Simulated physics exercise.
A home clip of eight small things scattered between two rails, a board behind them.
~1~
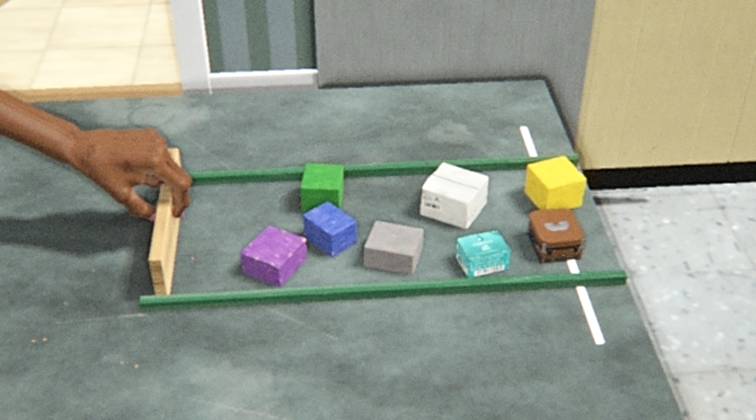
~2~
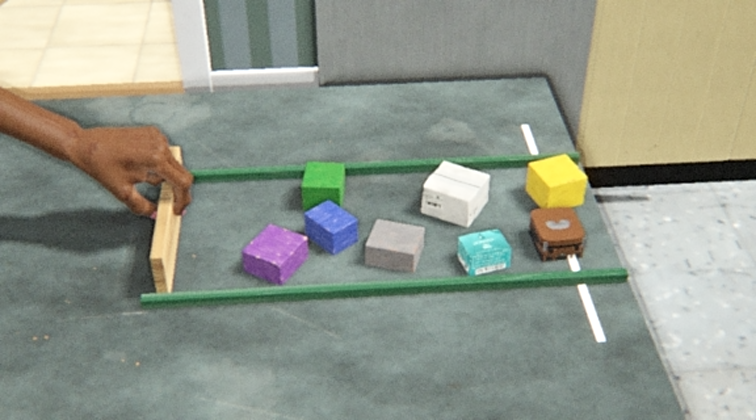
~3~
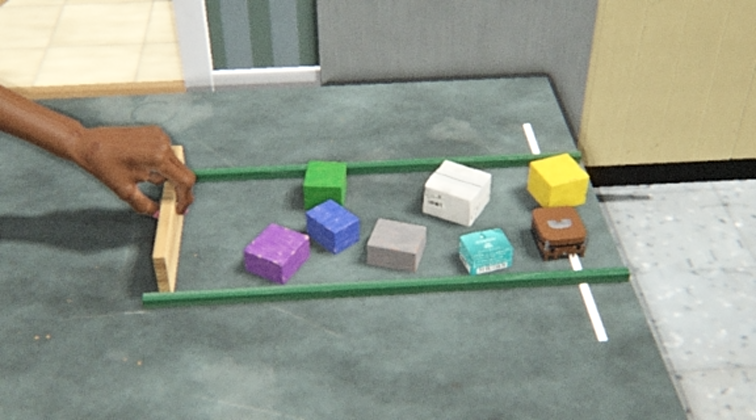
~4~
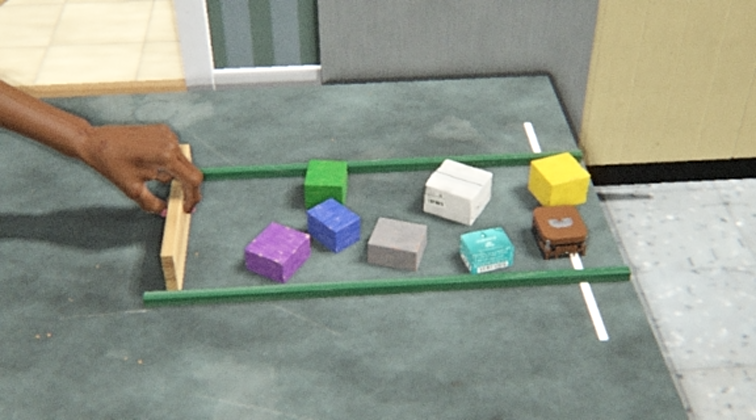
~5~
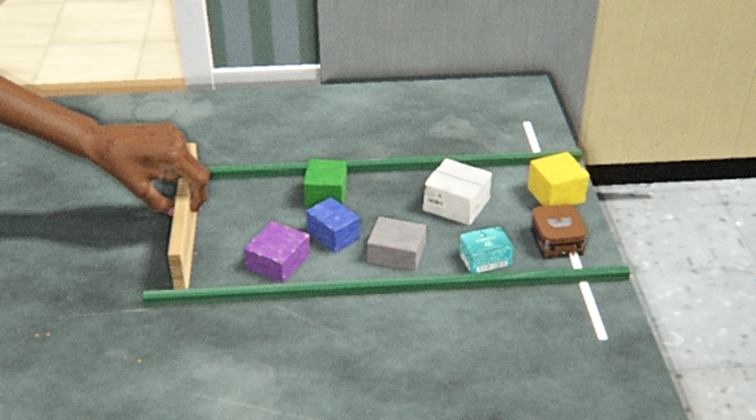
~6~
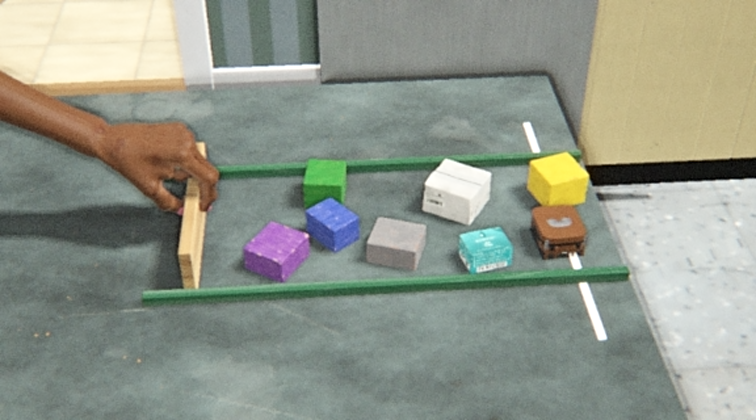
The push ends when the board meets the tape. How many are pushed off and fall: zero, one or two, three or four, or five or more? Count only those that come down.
As it turns out, the number that fall off is five or more.
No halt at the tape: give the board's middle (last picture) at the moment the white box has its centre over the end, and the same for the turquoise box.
Near (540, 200) and (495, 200).
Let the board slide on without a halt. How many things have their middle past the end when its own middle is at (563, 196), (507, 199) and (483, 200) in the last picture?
Past the end: 5, 3 and 1.
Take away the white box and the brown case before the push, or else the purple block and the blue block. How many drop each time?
The counts: 3 and 4.
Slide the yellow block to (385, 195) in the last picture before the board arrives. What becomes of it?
From there it goes over.
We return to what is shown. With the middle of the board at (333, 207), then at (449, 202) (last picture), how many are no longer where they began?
First 4, then 8.
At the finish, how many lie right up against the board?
It touches 3.
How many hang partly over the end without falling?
The number is 0.
A little later, none off yet; yellow block at rest near (557, 182); brown case at rest near (558, 232); turquoise box at rest near (486, 250).
Next, none off yet; yellow block moving near (561, 181); brown case shifted about its own width near (598, 226); turquoise box shifted well along near (568, 250).
When it is over, the number that fall off is five or more; down, grey block, white box, turquoise box, brown case and yellow block.
